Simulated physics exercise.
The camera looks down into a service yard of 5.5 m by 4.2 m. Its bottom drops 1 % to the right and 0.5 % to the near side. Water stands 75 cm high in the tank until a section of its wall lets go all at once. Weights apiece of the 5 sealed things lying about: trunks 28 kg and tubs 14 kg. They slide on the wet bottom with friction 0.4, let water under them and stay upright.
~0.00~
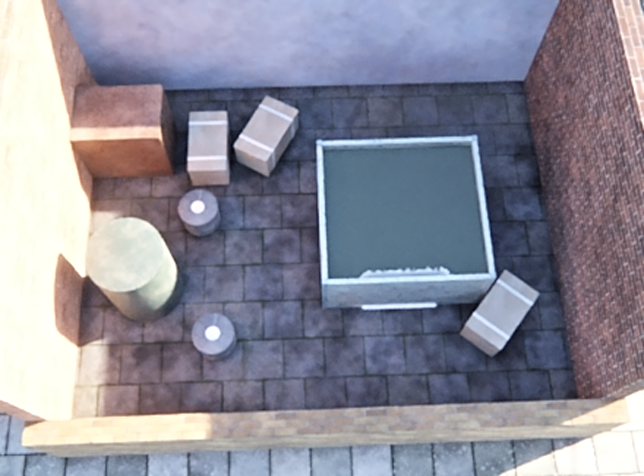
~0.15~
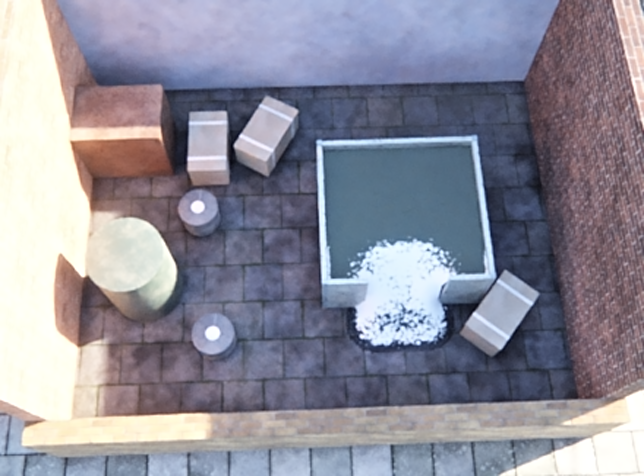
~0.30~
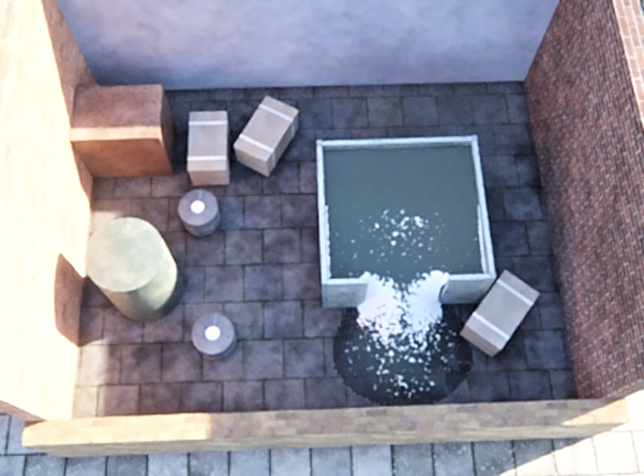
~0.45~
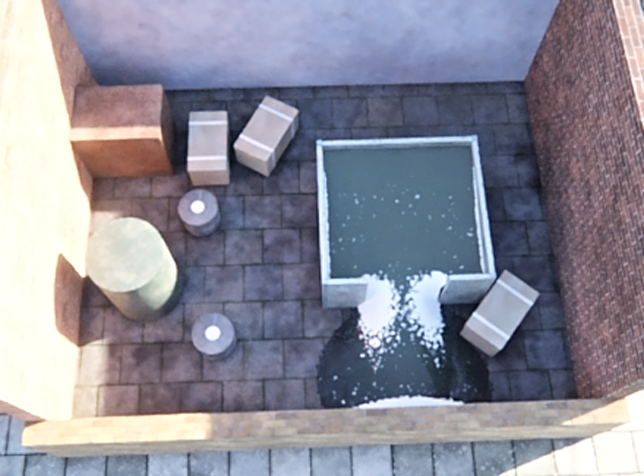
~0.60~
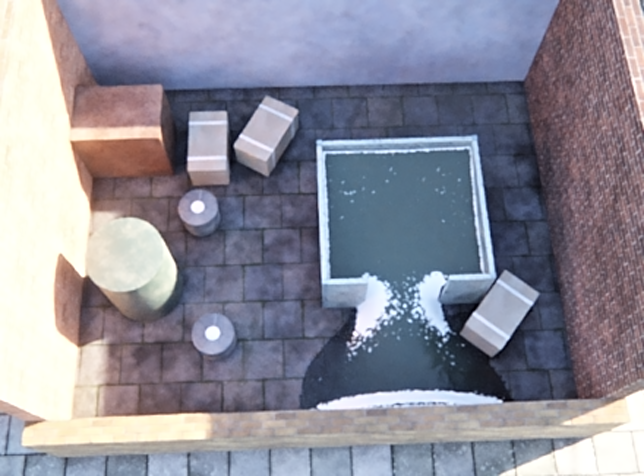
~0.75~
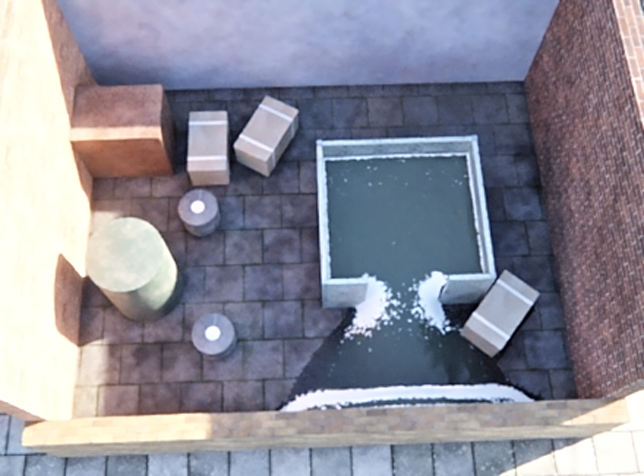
In a walled, paved yard with crates and round tubs, water burst through the near side of a raised square tank, foamed across the paving and spread along the near wall, while everything else stayed put.
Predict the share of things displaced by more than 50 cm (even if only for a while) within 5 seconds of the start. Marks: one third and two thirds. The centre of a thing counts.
That comes to from one to two thirds.
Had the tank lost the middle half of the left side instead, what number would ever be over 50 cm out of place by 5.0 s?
Then 4.
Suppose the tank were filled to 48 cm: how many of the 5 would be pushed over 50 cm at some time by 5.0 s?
Then 0.
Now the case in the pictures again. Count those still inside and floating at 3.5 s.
1 of them.
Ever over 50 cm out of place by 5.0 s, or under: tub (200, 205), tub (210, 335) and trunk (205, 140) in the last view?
In that order: Less, over, short of it.
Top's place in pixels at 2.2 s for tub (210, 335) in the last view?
Around (190, 303).
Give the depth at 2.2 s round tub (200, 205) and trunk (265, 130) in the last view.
About 0 and 0 cm.
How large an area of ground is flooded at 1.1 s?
About 6.5 m2.
After 1.1 s 0 of 5 are over 50 cm from their spots; 0 afloat.
After 2.2 s 0 of 5 are over 50 cm from their spots; 0 afloat.
After 3.5 s 2 of 5 are over 50 cm from their spots; 1 afloat.
After 5.0 s 2 of 5 are over 50 cm from their spots, and 2 have been at some point; 1 afloat.
